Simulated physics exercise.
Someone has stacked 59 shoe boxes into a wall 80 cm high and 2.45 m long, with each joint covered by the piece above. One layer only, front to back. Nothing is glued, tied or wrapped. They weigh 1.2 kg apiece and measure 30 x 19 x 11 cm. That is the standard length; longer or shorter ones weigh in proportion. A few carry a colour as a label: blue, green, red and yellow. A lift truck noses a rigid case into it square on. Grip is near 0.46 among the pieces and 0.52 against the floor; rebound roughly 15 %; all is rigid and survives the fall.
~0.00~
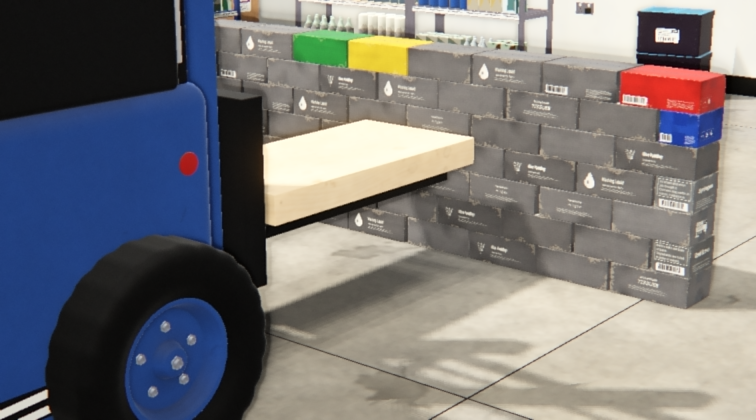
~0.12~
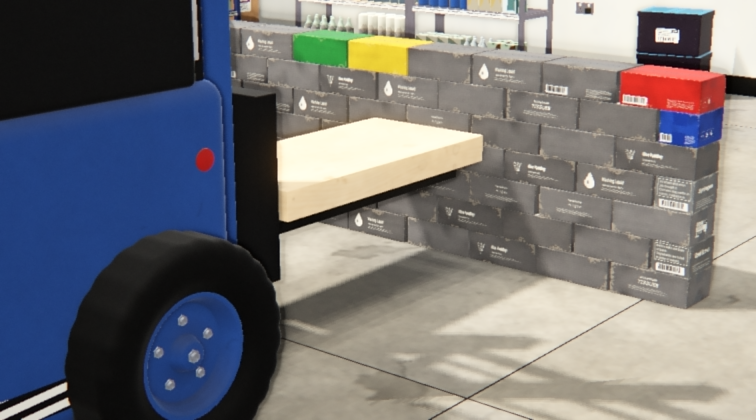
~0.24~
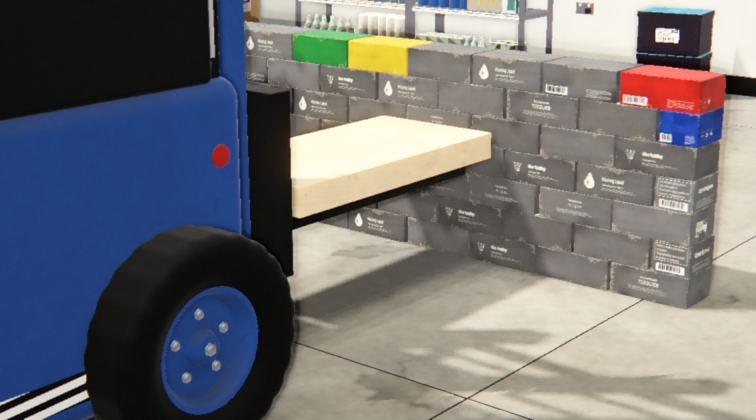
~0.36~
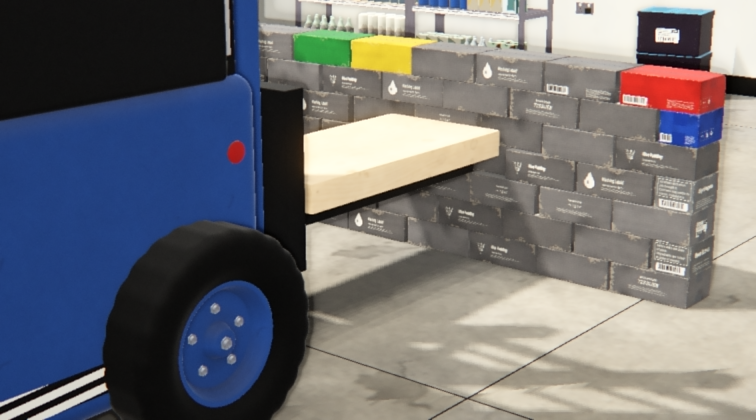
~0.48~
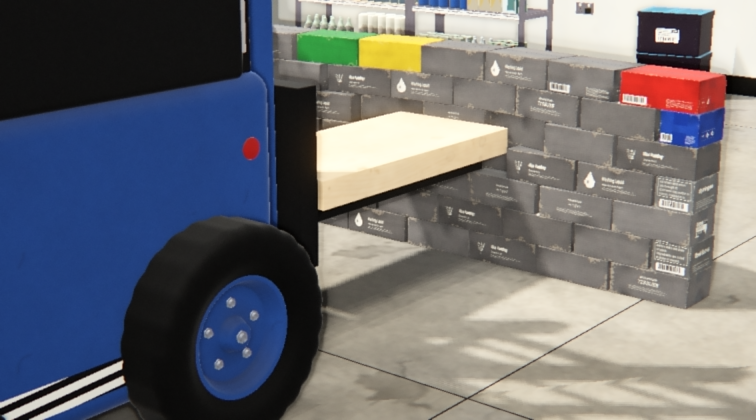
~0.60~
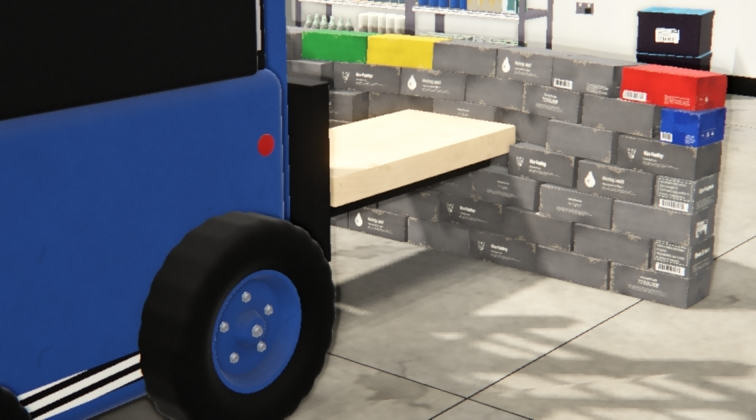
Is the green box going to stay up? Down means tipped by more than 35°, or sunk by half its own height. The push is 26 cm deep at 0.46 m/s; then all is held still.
In the end the green box drops.
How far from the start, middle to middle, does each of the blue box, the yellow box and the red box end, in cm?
Blue 0, yellow 120, red 5.
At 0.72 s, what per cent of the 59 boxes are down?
0 per cent by then.
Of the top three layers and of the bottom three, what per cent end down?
Top 50, bottom 0 per cent.
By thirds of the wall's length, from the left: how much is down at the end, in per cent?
Left 0, middle 50, right 20 per cent.
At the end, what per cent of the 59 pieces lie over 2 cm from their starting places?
Shifted: 35 per cent.
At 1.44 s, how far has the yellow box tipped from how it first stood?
Roughly 130°.
Around 0.72 s, none of the 59 boxes down, 23 disturbed; green box tipped 11°; yellow box tipped 12°.
Around 0.92 s, 8 of the 59 boxes down; green box tipped 30°; yellow box tipped 31°, 49 mm lower.
Around 1.14 s, 14 of the 59 boxes down; green box tipped 55°, 20 cm lower; yellow box tipped 50°, 42 cm lower.
Around 1.44 s, 14 of the 59 boxes down; green box on its side; yellow box on its side.
Finally (2.2 s), 14 of the 59 boxes down; green box upside down; yellow box upside down; red box displaced 40 mm. Seen by the last camera, middles, green box near (353, 169), yellow box near (438, 164).
